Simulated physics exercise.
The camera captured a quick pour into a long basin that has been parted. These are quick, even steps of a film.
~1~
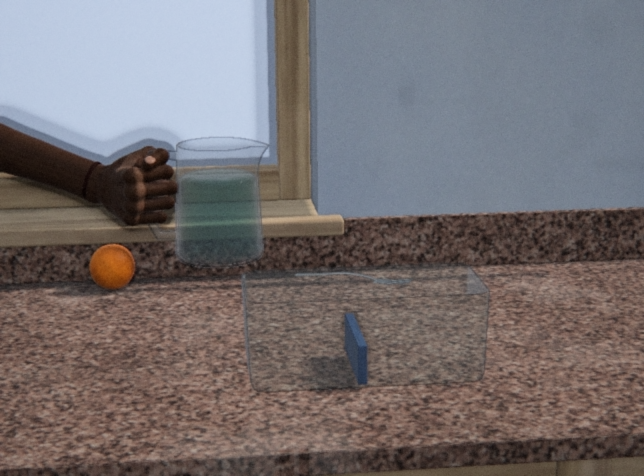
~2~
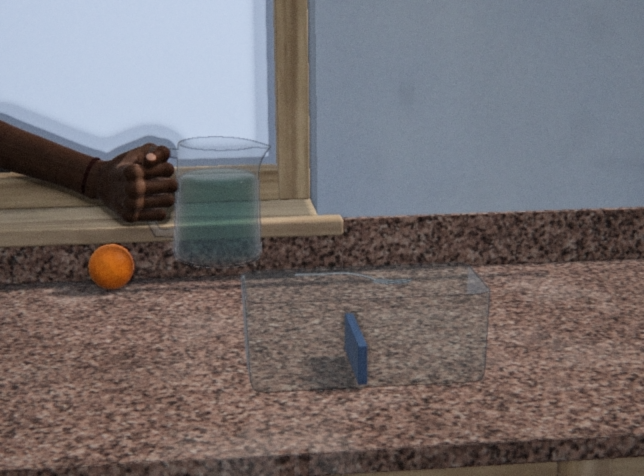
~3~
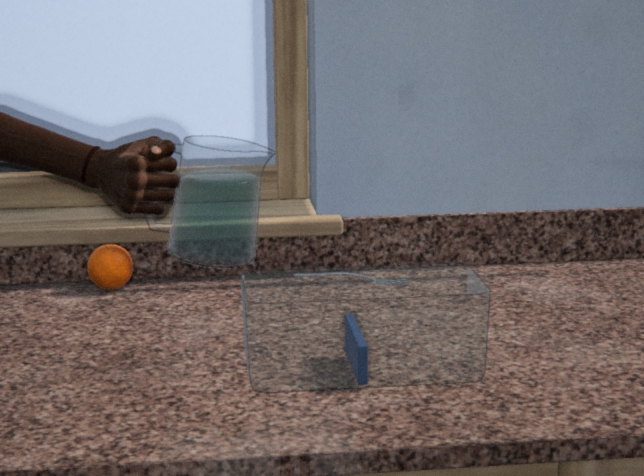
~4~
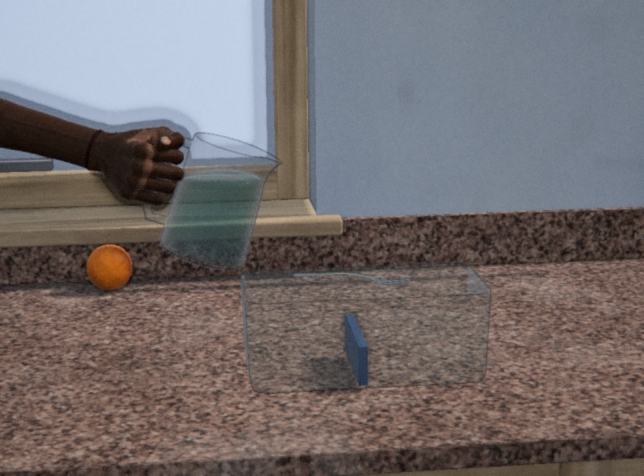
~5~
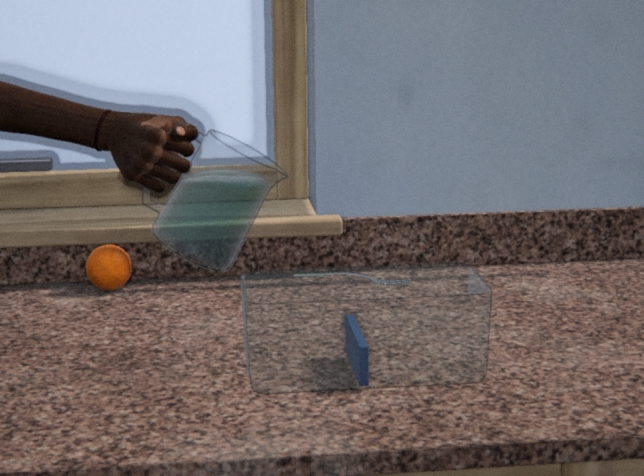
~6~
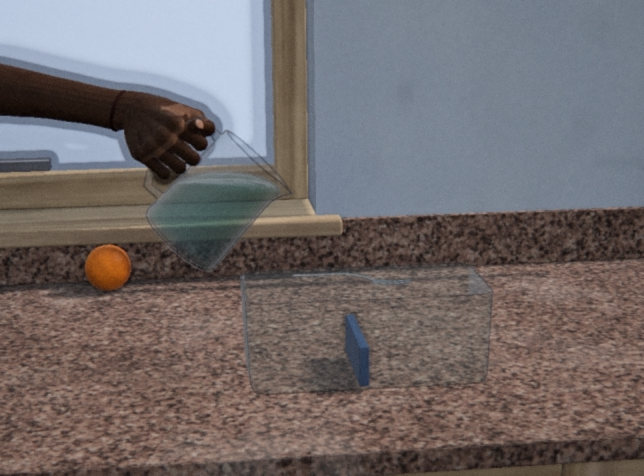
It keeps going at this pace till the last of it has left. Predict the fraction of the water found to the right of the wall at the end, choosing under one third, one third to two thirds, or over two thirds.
The quantity right of the wall will come in below one third.
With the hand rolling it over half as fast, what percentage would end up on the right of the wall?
About 5 per cent would end up there.
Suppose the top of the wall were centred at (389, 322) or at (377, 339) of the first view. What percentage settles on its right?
5 per cent, then 10 per cent, roughly.
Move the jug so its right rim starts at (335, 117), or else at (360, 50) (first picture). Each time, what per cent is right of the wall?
You'd get 90 percent from the first and 60 percent from the second.
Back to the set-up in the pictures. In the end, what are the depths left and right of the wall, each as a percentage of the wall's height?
Left side: Approx. 80 %; right side: Approx. 10 %.
A moment on, the jug is tipped on its side and 73 per cent is still to pour, 10 is left of the wall and 0 right of it.
Next, the jug is tipped on its side and 35 per cent is still to pour, 47 is left of the wall and 0 right of it.
Then the jug is tipped on its side and 16 per cent is still to pour, 67 is left of the wall and 6 right of it.
Later the jug is tipped on its side and 7 per cent is still to pour, 79 is left of the wall and 8 right of it.
At rest 85 per cent lies left of the wall, 10 right of it and 5 outside.
